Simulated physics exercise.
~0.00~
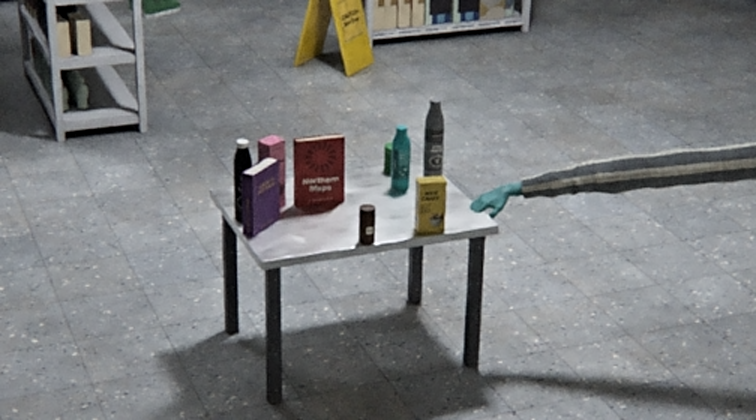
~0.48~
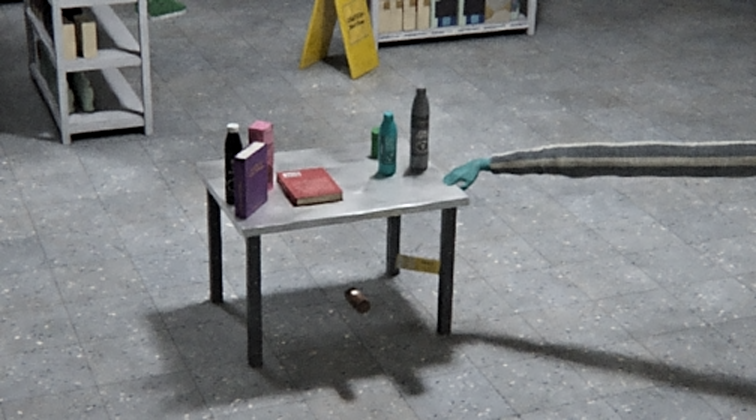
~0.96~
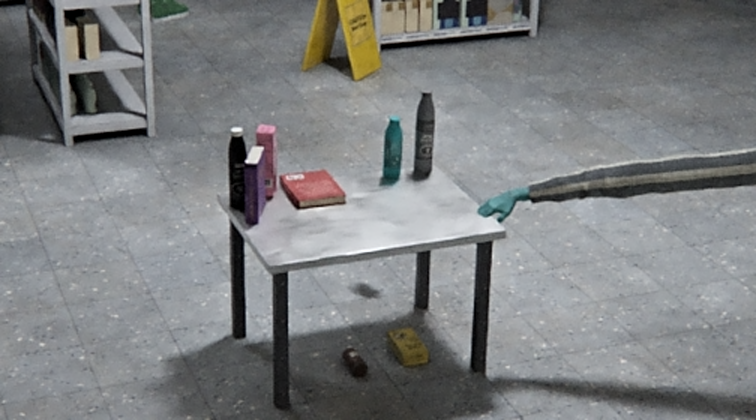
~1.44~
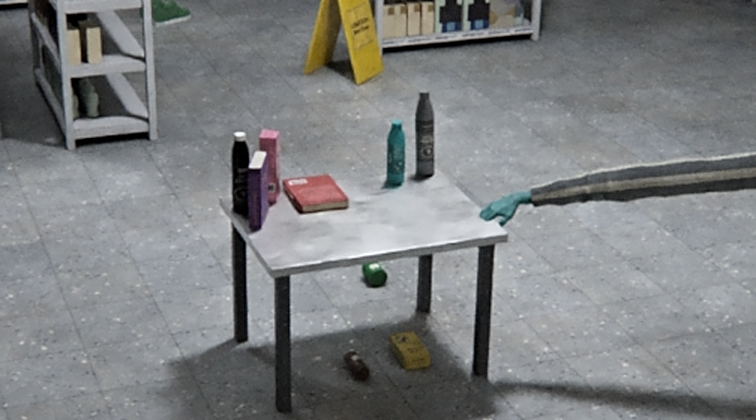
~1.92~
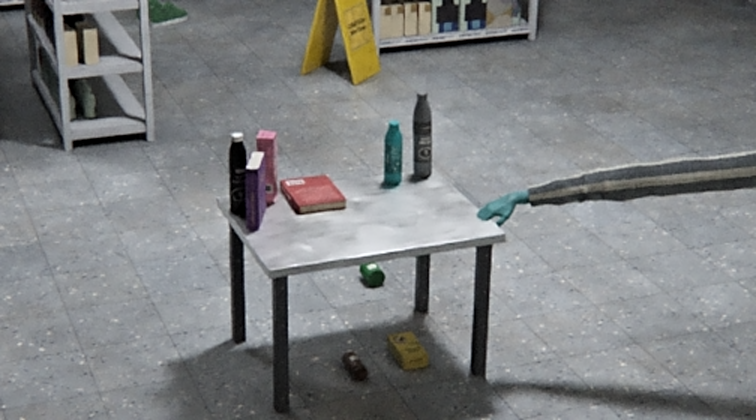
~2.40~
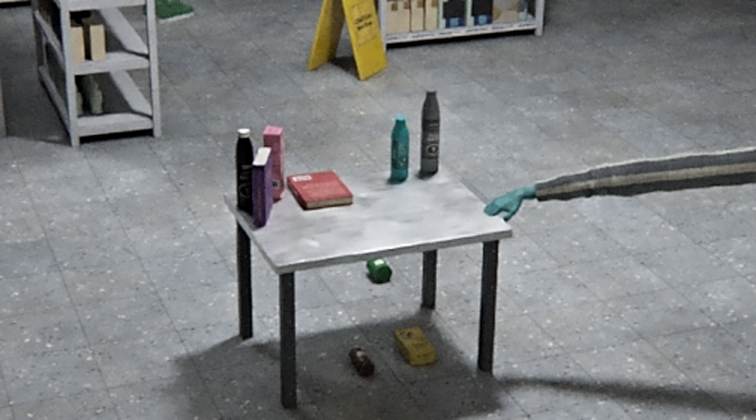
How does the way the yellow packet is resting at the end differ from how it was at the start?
At the start the yellow packet stands upright on the table, but by the end it is lying on its side on the floor.
